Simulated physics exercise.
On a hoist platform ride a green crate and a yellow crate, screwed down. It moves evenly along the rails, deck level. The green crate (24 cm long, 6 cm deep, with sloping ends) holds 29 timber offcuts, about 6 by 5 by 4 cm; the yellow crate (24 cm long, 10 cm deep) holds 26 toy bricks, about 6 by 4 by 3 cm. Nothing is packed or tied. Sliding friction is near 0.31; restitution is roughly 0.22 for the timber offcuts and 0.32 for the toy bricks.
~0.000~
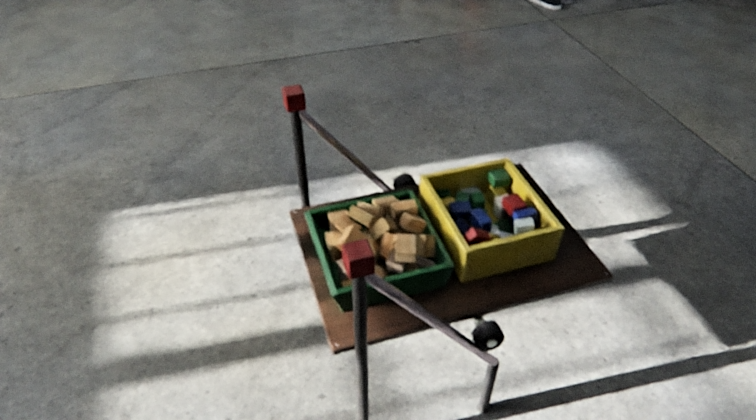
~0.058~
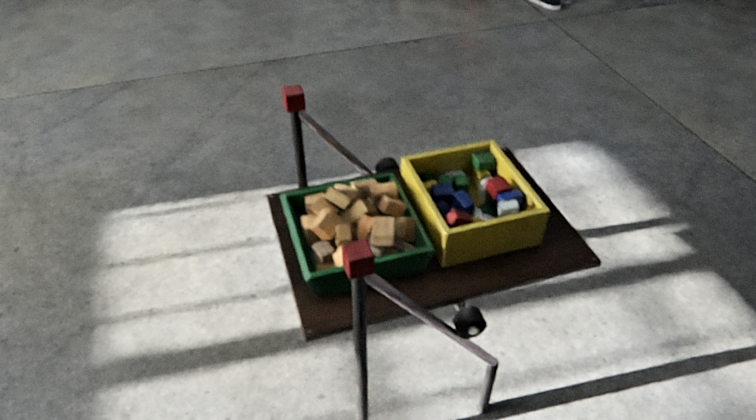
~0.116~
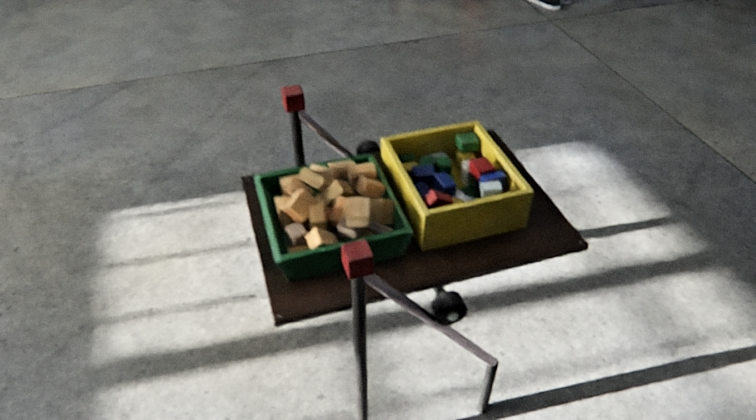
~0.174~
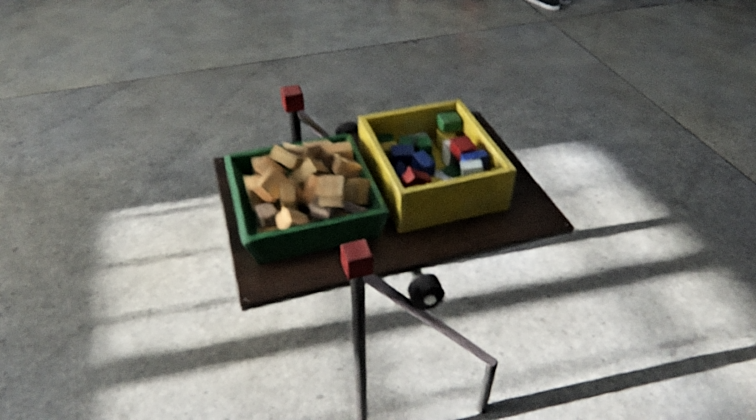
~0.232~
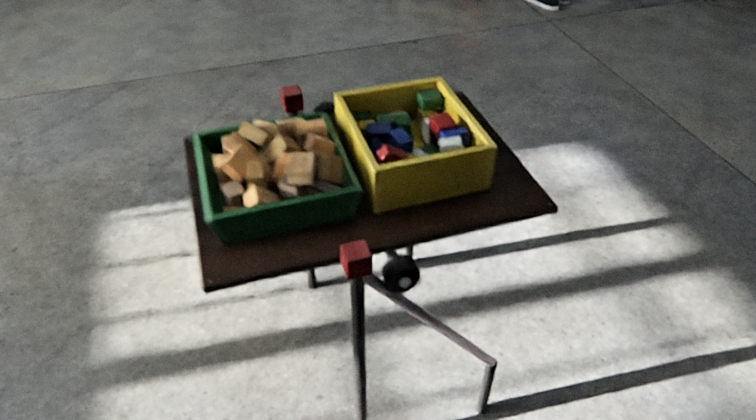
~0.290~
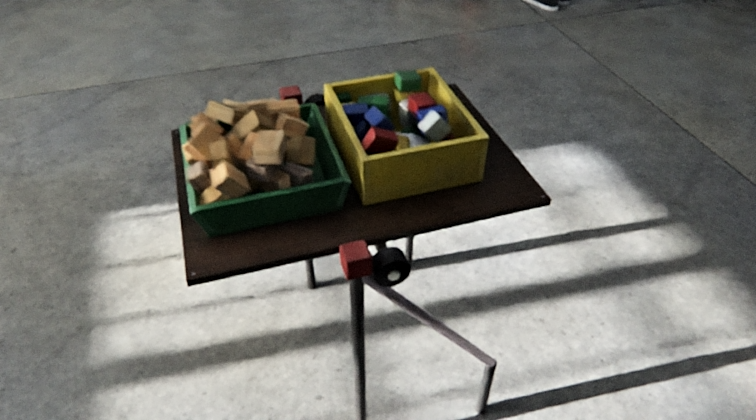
Green crate of wooden offcuts and yellow crate of coloured toy bricks rising together on a brown platform above a sunlit concrete floor.
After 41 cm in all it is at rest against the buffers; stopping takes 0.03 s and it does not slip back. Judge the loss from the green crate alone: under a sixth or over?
It sheds over a sixth of them.
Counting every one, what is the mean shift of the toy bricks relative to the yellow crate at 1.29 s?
About 4 cm to the left.
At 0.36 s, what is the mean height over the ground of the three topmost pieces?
About 92 cm.
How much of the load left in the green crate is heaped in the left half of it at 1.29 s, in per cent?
About 90 per cent.
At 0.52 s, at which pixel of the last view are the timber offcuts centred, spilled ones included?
Around (207, 162).
After 0.36 s, the green crate is down by 2 of 29 and the yellow crate has all 26.
After 0.52 s, the green crate is down by 12 of 29 and the yellow crate is down by 1 of 26.
After 0.74 s, the green crate is down by 14 of 29 and the yellow crate is down by 1 of 26.
Outcome (at 1.29 s), the green crate is down by 14 of 29 and the yellow crate is down by 1 of 26. Asked share, 14 of 29, 48 per cent.
